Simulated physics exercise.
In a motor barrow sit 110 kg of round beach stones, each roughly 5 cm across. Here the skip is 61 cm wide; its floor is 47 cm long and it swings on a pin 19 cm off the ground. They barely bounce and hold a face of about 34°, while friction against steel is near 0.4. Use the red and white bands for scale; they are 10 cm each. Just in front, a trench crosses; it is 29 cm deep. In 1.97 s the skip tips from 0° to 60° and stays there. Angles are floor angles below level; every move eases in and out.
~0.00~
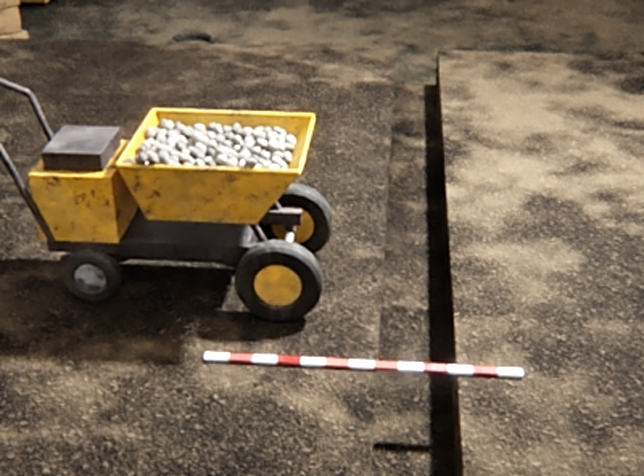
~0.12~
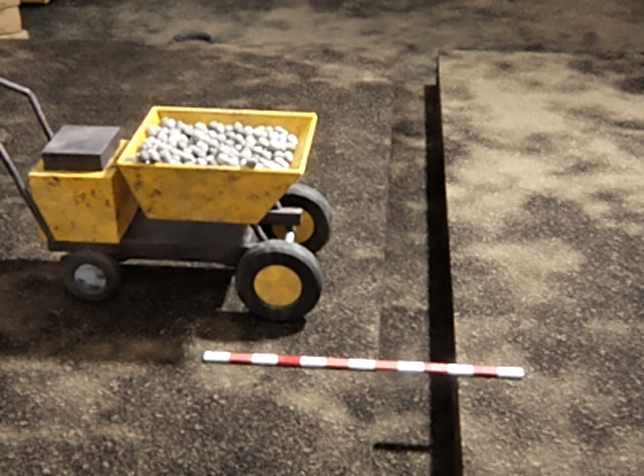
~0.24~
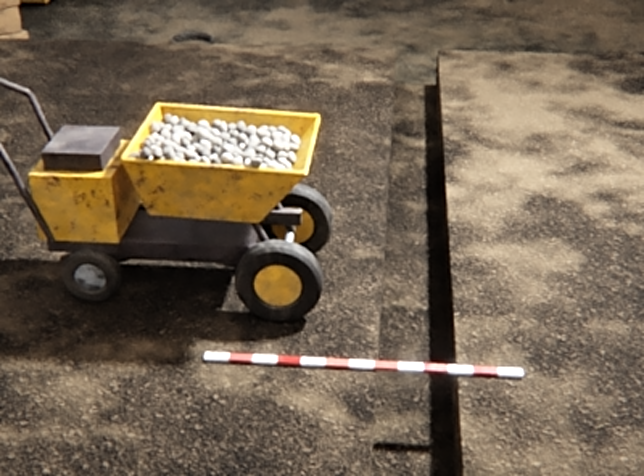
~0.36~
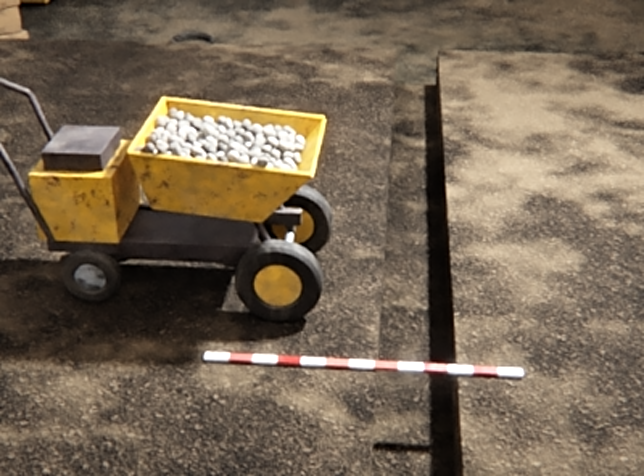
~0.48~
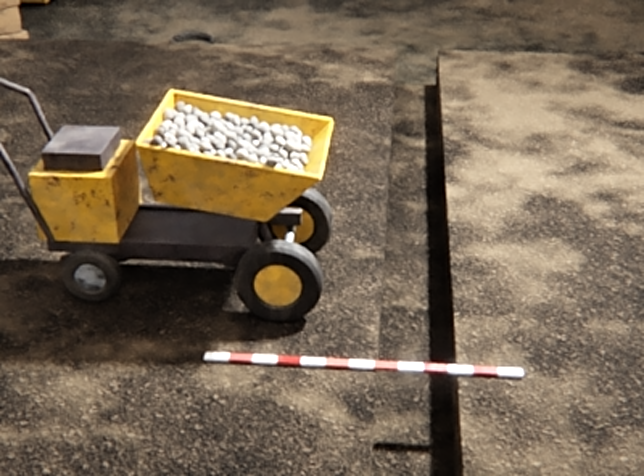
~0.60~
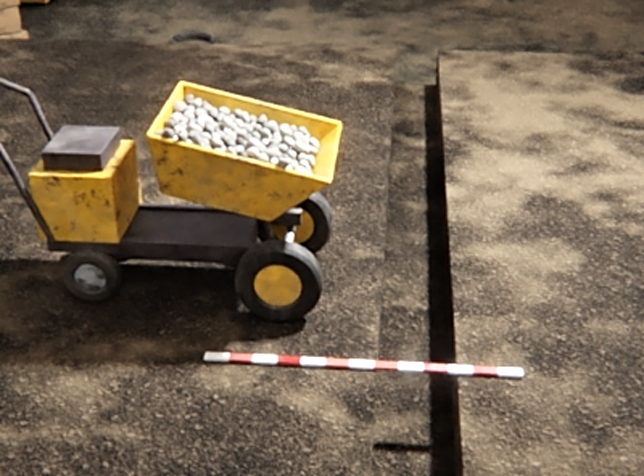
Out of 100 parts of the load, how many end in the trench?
Some 65 out of 100.
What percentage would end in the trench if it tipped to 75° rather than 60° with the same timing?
It would come to about 60 percent.
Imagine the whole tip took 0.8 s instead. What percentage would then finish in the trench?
45 per cent.
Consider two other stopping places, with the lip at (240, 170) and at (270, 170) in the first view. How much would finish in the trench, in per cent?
Near 70 and near 80 percent.
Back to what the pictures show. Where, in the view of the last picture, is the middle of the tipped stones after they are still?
Their middle is at about (427, 330).
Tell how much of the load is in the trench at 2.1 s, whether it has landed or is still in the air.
By that moment, roughly 25 per cent of the load.
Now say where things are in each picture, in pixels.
The skip is at 0°, its lip at (300, 173); the top of the load is at (206, 136), in the first frame.
The skip is at 1°, its lip at (301, 173); the top of the load is at (207, 135); the stones move at 0.1 m/s on average, in the second frame.
Lip at (305, 174), floor tilted 2°, highest stones at (200, 133); the stones move at 0.2 m/s on average, in the third frame.
Lip at (312, 176), floor tilted 5°, highest stones at (185, 127); the stones move at 0.3 m/s on average, in the fourth frame.
Lip at (320, 178), floor tilted 9°, highest stones at (185, 120); the stones move at 0.3 m/s on average, in the fifth frame.
Lip at (329, 182), floor tilted 13°, highest stones at (190, 110); the stones move at 0.4 m/s on average, in the sixth frame.
After 1.5 s the floor is at 51°; 99 % in the skip; the foremost stones are at (401, 214).
After 2.1 s the floor is at 60°; 63 % in the skip, 26 % in the trench, 11 % past the trench; the foremost stones are at (513, 305).
After 2.4 s the floor is at 60°; 41 % in the skip, 40 % in the trench, 18 % past the trench; the foremost stones are at (590, 310).
After 4.4 s the floor is at 60°; 15 % in the skip, 65 % in the trench, 19 % past the trench; the foremost stones are past the picture's edge.
